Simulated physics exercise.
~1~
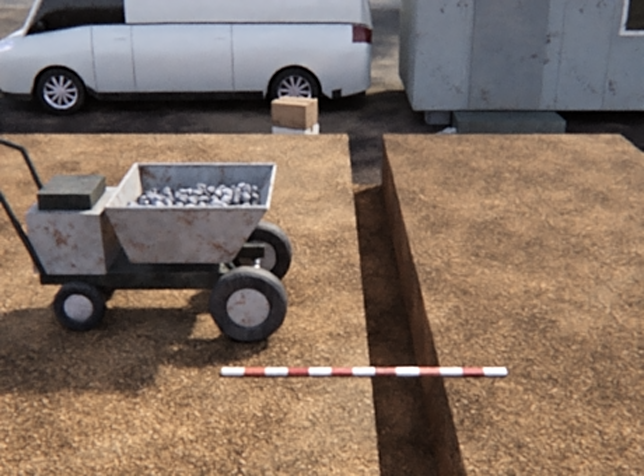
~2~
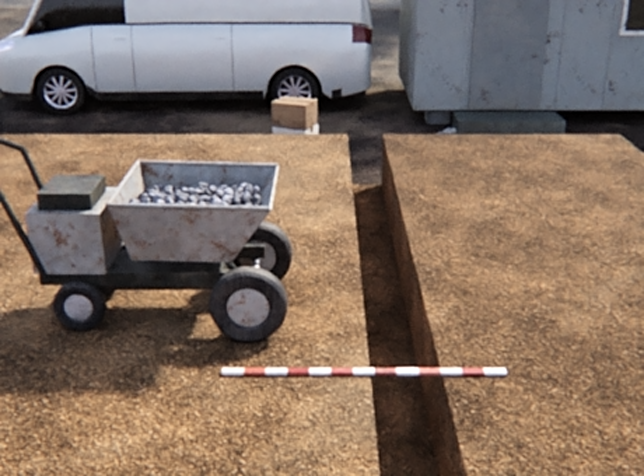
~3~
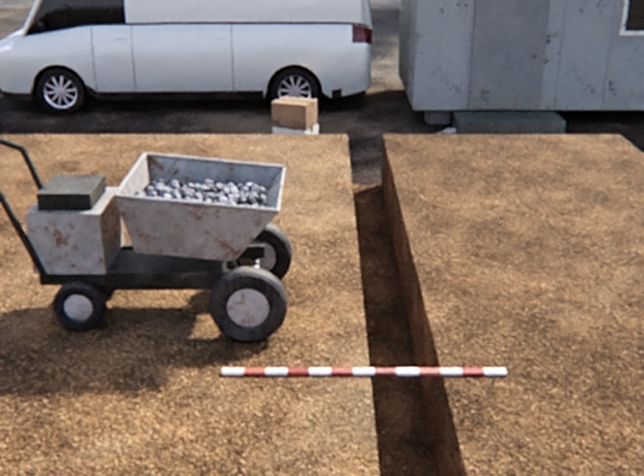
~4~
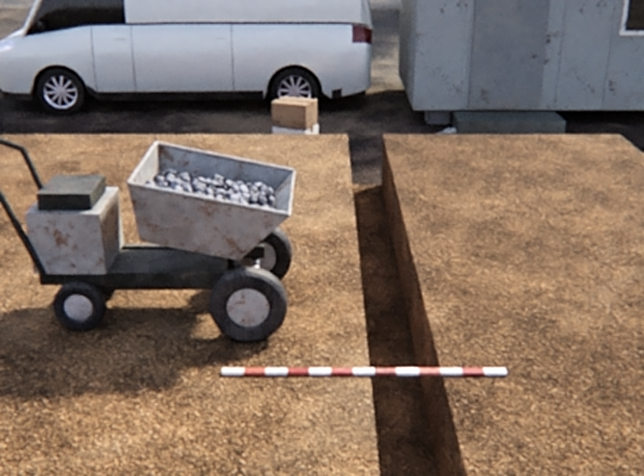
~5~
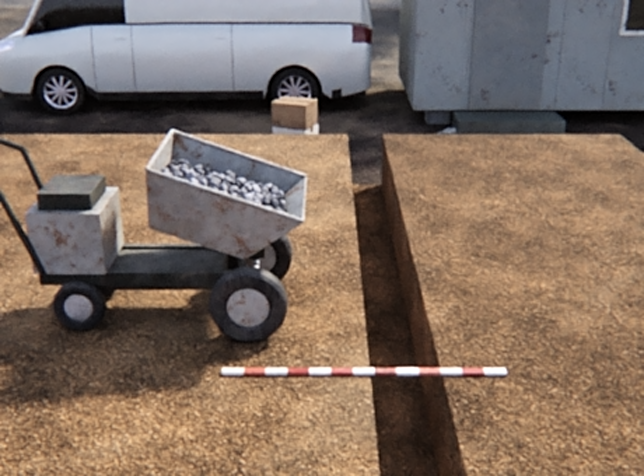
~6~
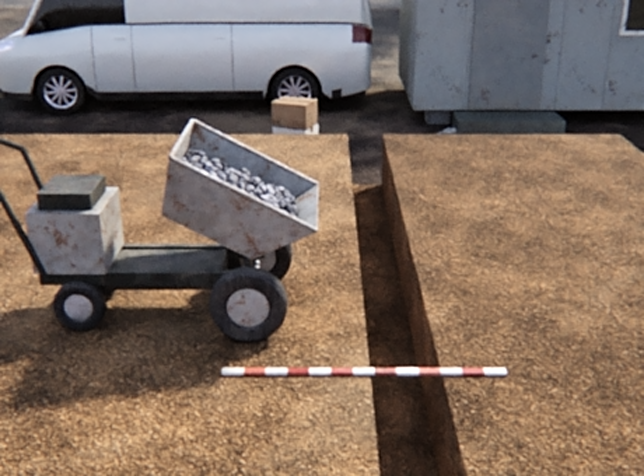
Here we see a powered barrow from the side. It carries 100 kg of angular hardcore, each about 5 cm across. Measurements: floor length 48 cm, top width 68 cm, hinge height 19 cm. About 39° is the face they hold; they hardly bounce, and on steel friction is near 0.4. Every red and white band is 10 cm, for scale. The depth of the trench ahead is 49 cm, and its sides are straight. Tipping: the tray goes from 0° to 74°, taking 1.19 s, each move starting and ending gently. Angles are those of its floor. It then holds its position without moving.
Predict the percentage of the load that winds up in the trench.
My prediction is about 81 per cent.
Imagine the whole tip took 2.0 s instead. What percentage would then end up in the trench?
I'd put it at roughly 80 per cent.
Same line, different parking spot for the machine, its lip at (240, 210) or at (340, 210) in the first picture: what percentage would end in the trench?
It'd be around 50 per cent and after that around 35 per cent.
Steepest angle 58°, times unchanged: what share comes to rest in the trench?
Roughly 15% would end there.
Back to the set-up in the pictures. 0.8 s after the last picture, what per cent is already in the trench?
By then, around 20 percent.
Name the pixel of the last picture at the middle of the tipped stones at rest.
Middle at around (394, 378), I'd say.
Then, 0.4 s after the last picture the floor is at 62°, 100 % in the tray; the foremost stones are at (340, 257).
Then, 0.8 s after the last picture the floor is at 74°, 78 % in the tray, 1 % short of the trench, 21 % in the trench; the foremost stones are at (422, 349).
Then, 1.1 s after the last picture the floor is at 74°, 49 % in the tray, 1 % short of the trench, 49 % in the trench; the foremost stones are at (423, 347).
Then, 3.1 s after the last picture the floor is at 74°, 19 % in the tray, 81 % in the trench; the foremost stones are at (425, 351).
